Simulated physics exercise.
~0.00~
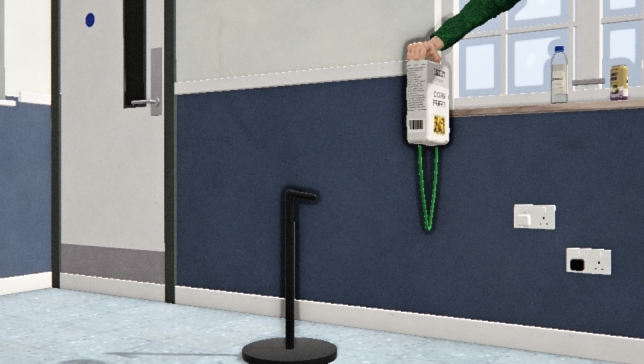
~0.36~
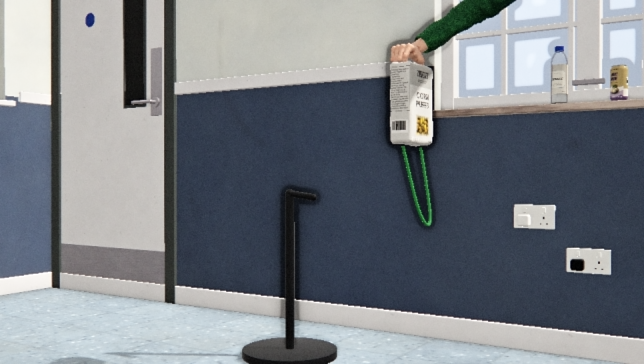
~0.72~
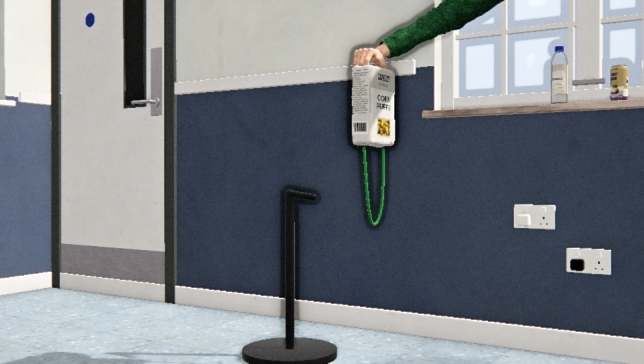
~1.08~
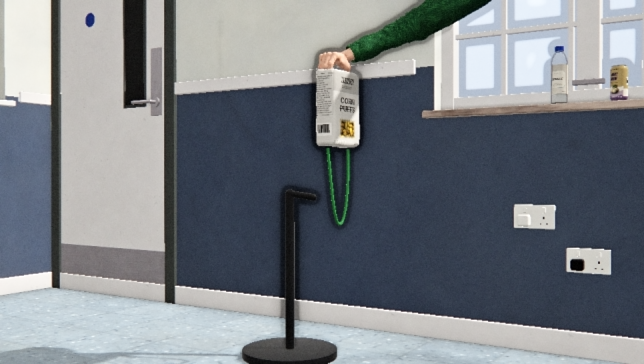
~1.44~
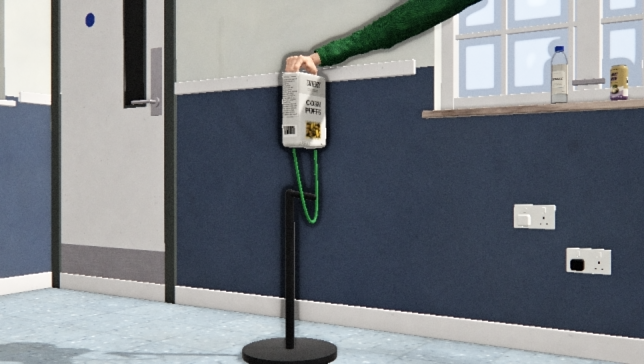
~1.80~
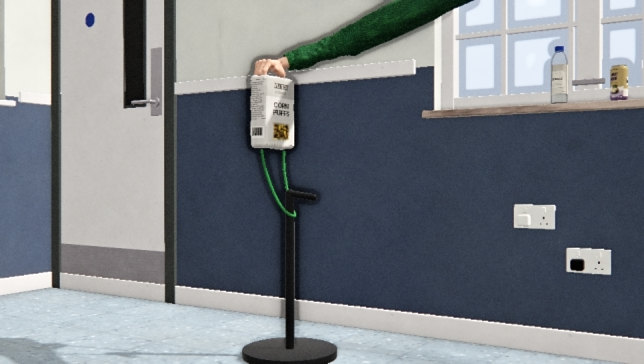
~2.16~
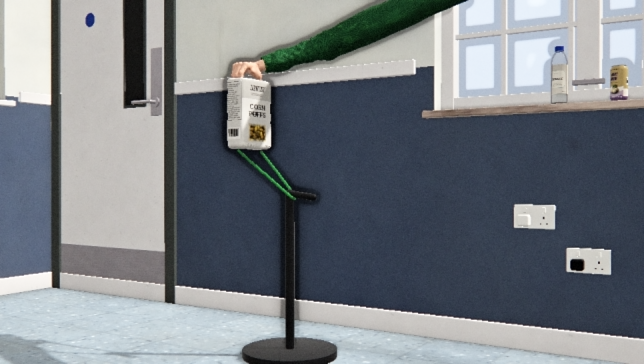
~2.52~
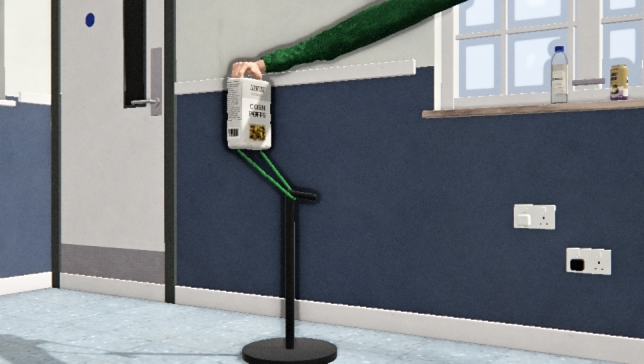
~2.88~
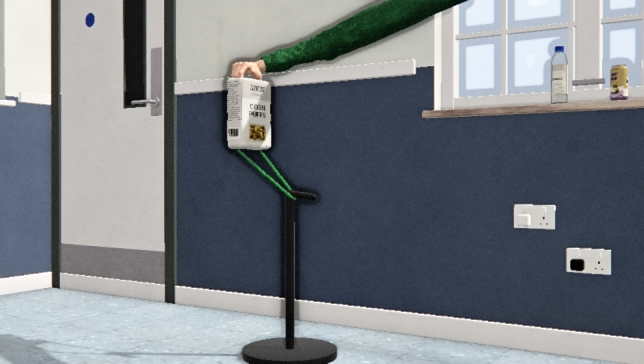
In a room with a dark blue lower wall, a green-sleeved arm carried a white bag left from near the window, its green loop hanging low, until the loop caught on a black post's hook and pulled tight, and the hand stopped.
